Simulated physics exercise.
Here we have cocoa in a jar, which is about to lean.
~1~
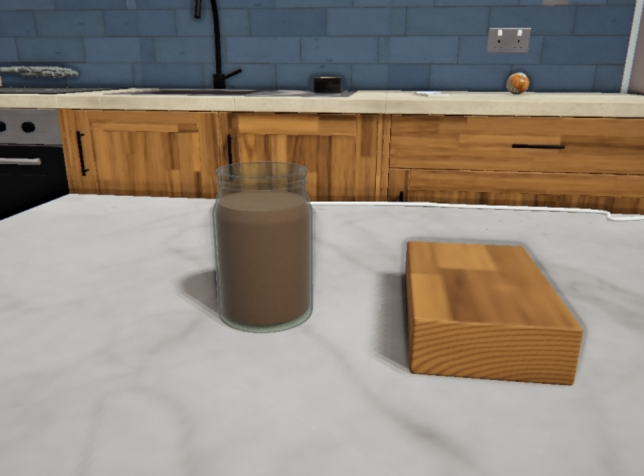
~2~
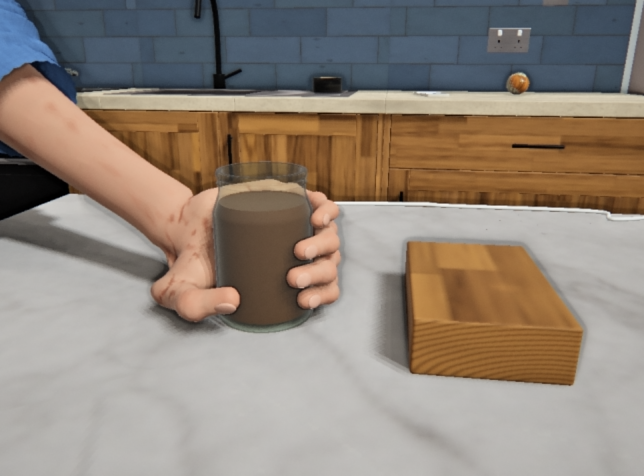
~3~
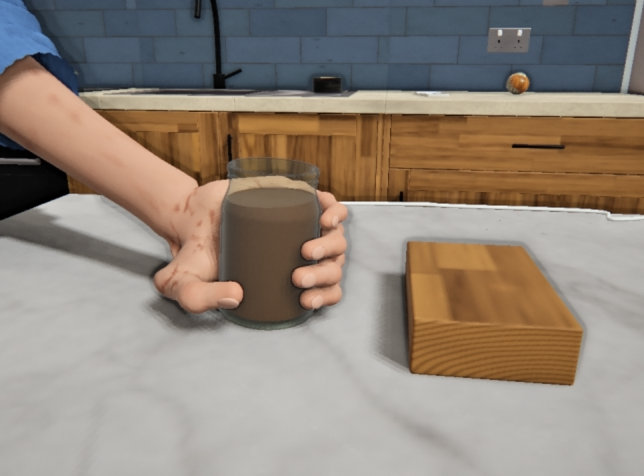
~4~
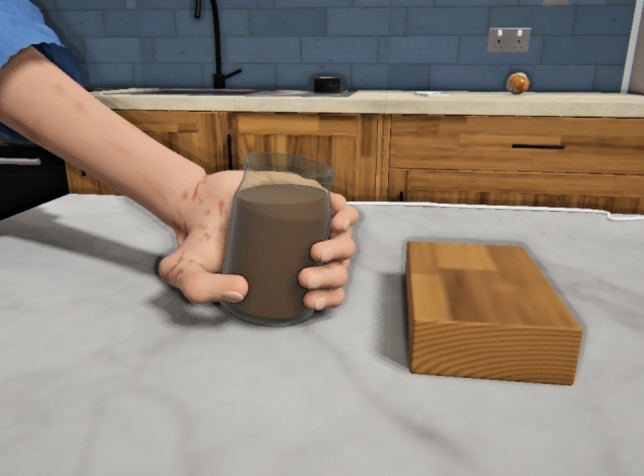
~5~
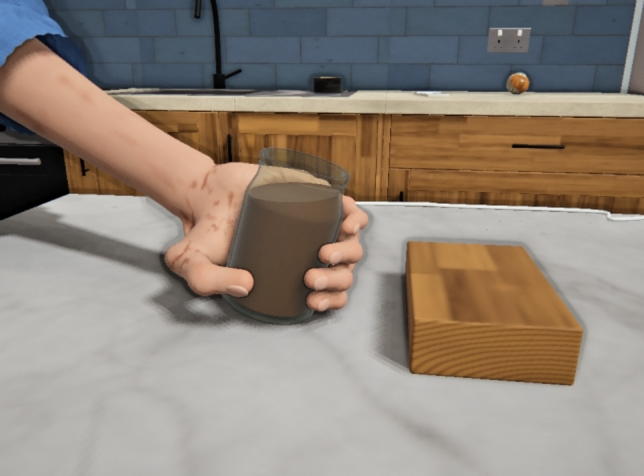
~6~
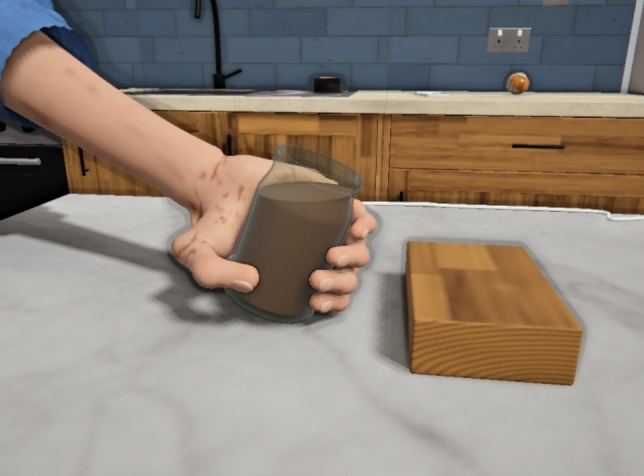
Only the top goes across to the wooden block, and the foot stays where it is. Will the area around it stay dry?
Some escapes.
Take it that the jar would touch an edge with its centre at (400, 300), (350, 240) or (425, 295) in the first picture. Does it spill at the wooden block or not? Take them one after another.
First contents get out, next contents stay put, last contents get out.
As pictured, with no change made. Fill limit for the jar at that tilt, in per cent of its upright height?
Fill limit: Approx. 50 per cent of height.
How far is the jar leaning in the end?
Resting angle: Near 60 degrees.
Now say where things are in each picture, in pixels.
In the first frame, it stands upright; jar (264, 239) about three quarters full.
The second frame shows a hand takes hold; jar about three quarters full, surface at (262, 202); wooden block (475, 300).
The third frame shows on the way over; jar (270, 235) about three quarters full.
In the fourth frame, it is leaning; jar about three quarters full, surface at (285, 195); wooden block (475, 300).
The fifth frame shows tipping on its foot; jar (287, 229) about three quarters full.
In the sixth frame, the top moves towards the wooden block; jar (295, 228) tipped 20°; wooden block (475, 300).
Next, the jar leans by about 40°; its rim is dry.
After that, the jar leans by about 55°; it has slopped over; about three quarters of the cocoa is inside.
Finally, the jar leans by about 60°, against the wooden block; it has slopped over; about two thirds of the cocoa is inside.
